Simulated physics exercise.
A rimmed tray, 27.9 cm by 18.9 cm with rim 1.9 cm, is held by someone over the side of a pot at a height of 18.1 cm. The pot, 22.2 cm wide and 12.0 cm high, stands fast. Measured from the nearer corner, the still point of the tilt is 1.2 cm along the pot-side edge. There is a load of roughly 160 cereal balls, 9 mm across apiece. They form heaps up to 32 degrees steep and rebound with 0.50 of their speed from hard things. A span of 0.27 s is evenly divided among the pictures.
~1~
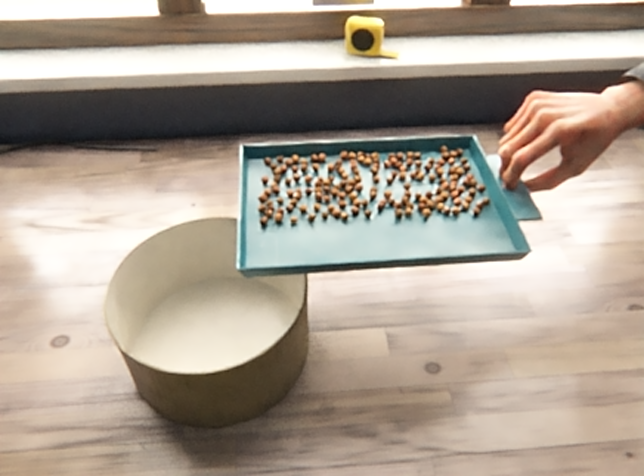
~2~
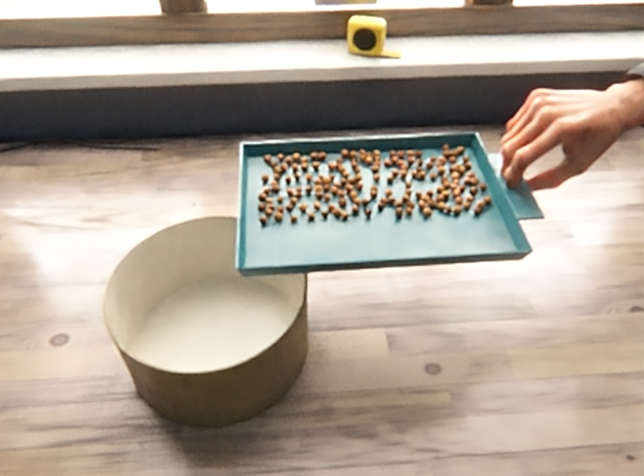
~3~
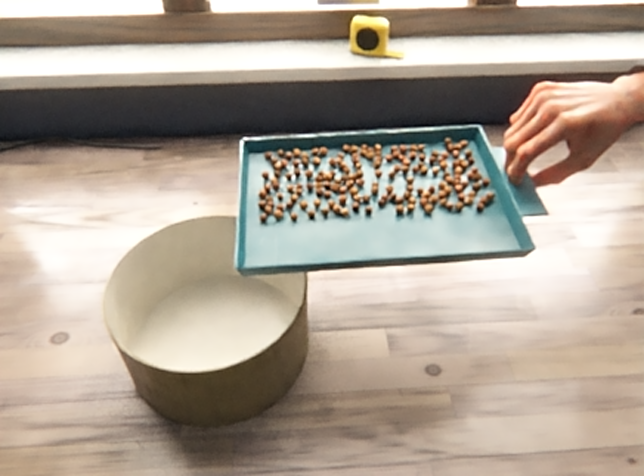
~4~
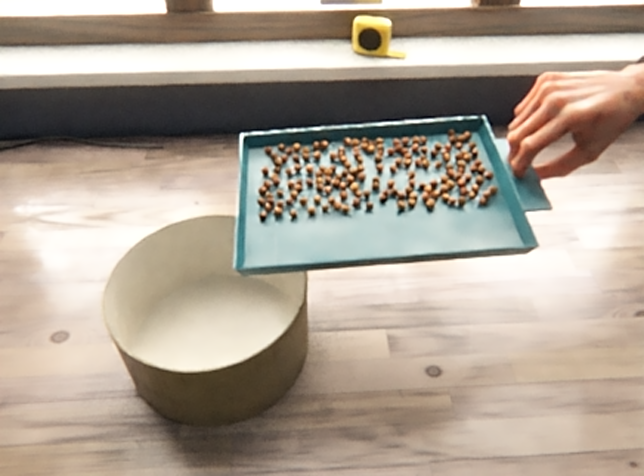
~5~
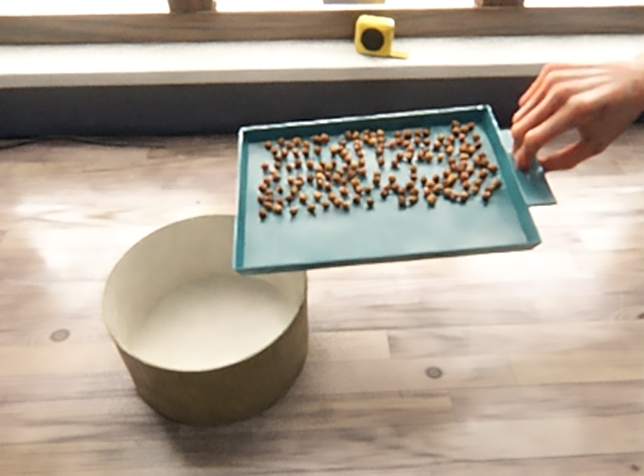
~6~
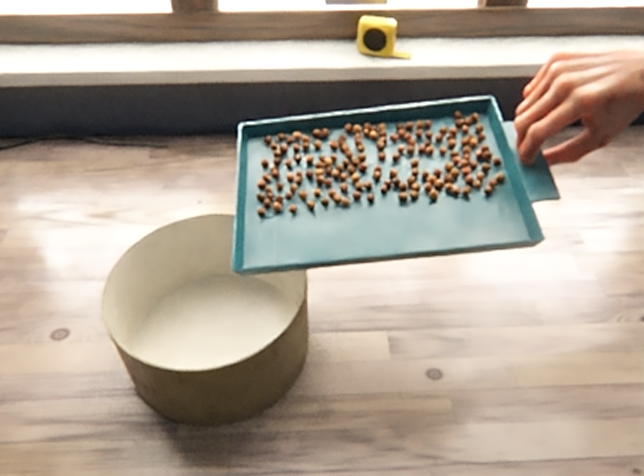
A teal rimmed tray of small brown balls, held by a hand at the right, starts out level and slowly tilts, its right end rising a little while its left end stays over the rim of a round pot, cream inside and olive-brown outside. The pot stands still on a pale wooden surface, seen from above at an angle. Behind, a yellow tape measure sits on a white ledge.
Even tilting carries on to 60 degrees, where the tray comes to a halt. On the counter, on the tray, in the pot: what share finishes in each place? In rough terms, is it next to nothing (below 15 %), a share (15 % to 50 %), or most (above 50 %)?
Counter: Will likely hold a small amount; tray: Will likely hold the majority; pot: Will likely hold a small amount.
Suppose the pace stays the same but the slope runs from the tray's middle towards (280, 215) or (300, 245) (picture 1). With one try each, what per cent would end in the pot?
Around 5 % for the first direction, around 10 % for the second.
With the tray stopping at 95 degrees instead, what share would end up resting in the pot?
Estimate: Roughly 65 percent.
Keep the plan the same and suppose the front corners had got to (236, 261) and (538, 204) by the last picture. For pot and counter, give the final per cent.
In the pot: 5 per cent; on the counter: 5 per cent.
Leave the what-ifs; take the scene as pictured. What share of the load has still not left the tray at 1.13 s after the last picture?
Close to 95 in a hundred.
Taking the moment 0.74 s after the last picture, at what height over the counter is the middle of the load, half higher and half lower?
Median height: Approx. 22 cm.
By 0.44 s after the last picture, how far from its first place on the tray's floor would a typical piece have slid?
About 9 cm.
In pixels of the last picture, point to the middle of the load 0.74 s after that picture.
The load's centre is near (290, 235) at that time.
Then, 0.44 s after the last picture, tilt 34 degrees; the tray holds 100 %, the pot 0 %.
Then, 0.74 s after the last picture, tilt 50 degrees; the tray holds 100 %, the pot 0 %.
Then, 1.13 s after the last picture, tilt 60 degrees; the tray holds 95 %, the pot 5 %.
In the end, counter 0 %, tray 95 %, pot 5 %.
